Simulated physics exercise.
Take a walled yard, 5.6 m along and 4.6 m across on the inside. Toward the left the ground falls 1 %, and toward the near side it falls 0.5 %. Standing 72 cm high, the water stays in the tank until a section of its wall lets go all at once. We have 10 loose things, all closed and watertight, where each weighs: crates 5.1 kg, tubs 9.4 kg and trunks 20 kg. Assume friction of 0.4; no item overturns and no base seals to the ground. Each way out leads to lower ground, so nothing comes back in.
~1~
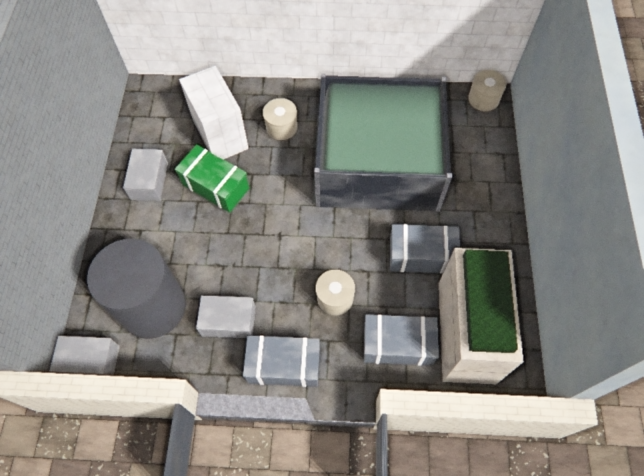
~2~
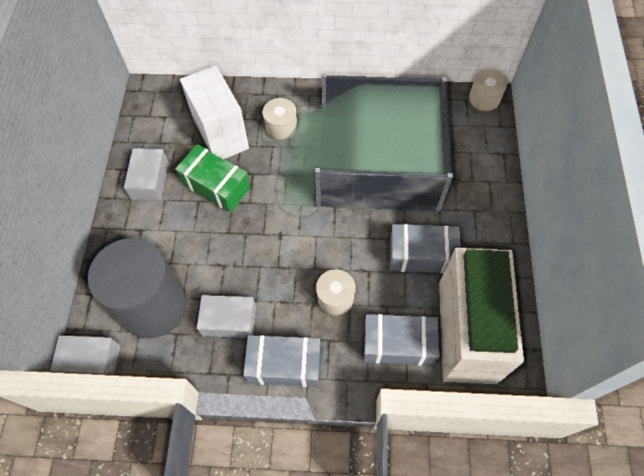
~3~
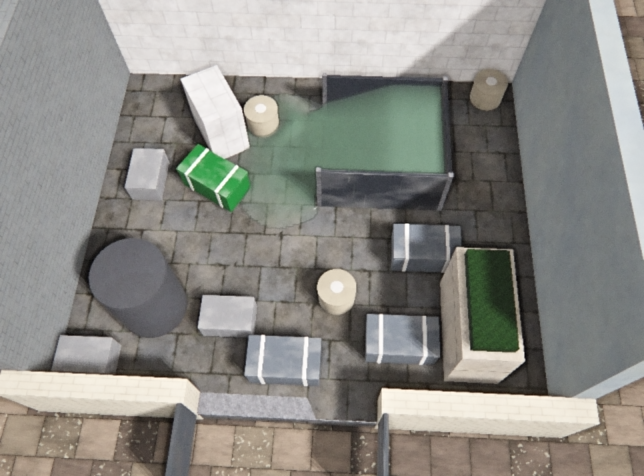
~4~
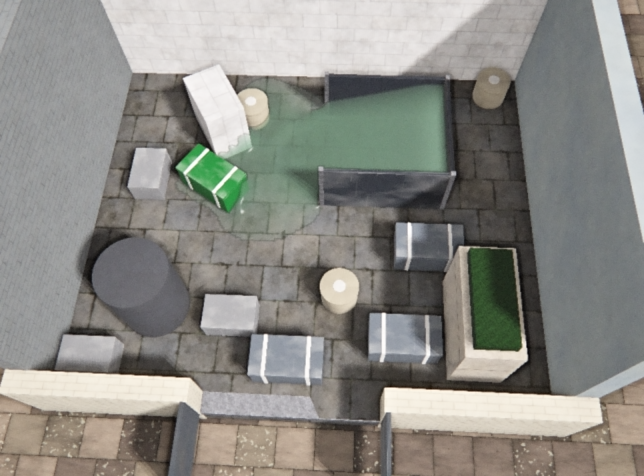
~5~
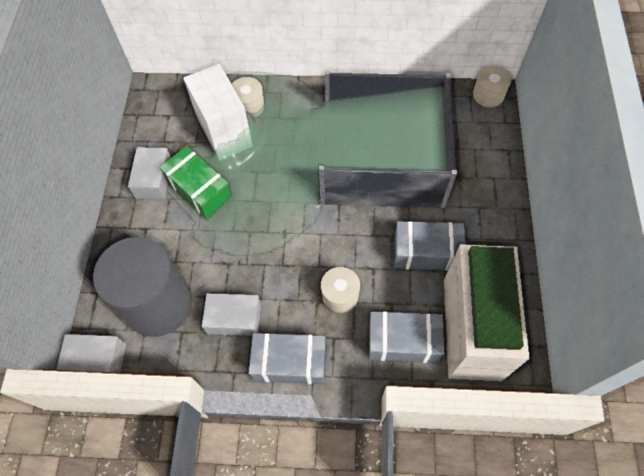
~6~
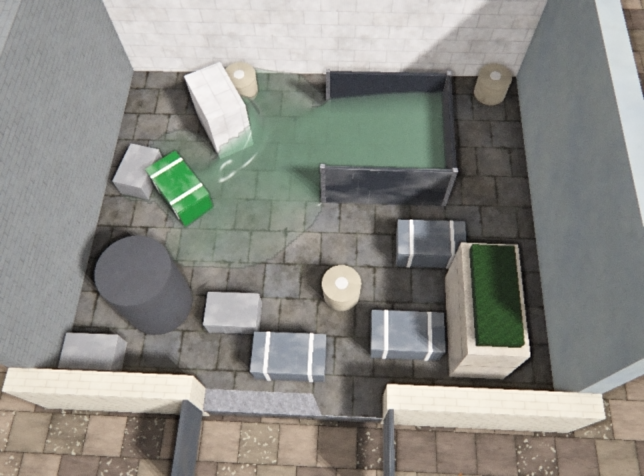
Walled yard with green water pouring leftward from an opened tank, spreading over paving, shifting a tub, then turning a green trunk.
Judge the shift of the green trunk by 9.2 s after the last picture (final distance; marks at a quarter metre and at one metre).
I think it's going to get taken a long way.
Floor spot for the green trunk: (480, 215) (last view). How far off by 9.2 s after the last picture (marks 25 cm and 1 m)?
It hardly budges.
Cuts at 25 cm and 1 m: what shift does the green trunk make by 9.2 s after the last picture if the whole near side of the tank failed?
Had it gone that way, the green trunk would sit tight.
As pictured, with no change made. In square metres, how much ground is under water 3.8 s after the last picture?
That flooded area is roughly 20 m2.
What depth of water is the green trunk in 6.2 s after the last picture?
Roughly 6 cm deep.
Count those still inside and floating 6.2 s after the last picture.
The count is 6.
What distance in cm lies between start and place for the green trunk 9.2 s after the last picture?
Roughly 200 centimetres.
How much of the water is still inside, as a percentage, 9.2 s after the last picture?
74 %.
Then, 1.2 s after the last picture the green trunk is near (98, 239), 1.7 m from its start, afloat; 0 of 10 are out; 3 afloat.
Then, 3.8 s after the last picture the green trunk is near (141, 343), 2.4 m from its start, afloat; 0 of 10 are out; 6 afloat.
Then, 6.2 s after the last picture the green trunk is near (233, 312), 2.0 m from its start, afloat; 1 of 10 are out; 6 afloat.
Then, 9.2 s after the last picture the green trunk is near (251, 317), 2.1 m from its start, afloat; 2 of 10 are out; 5 afloat.
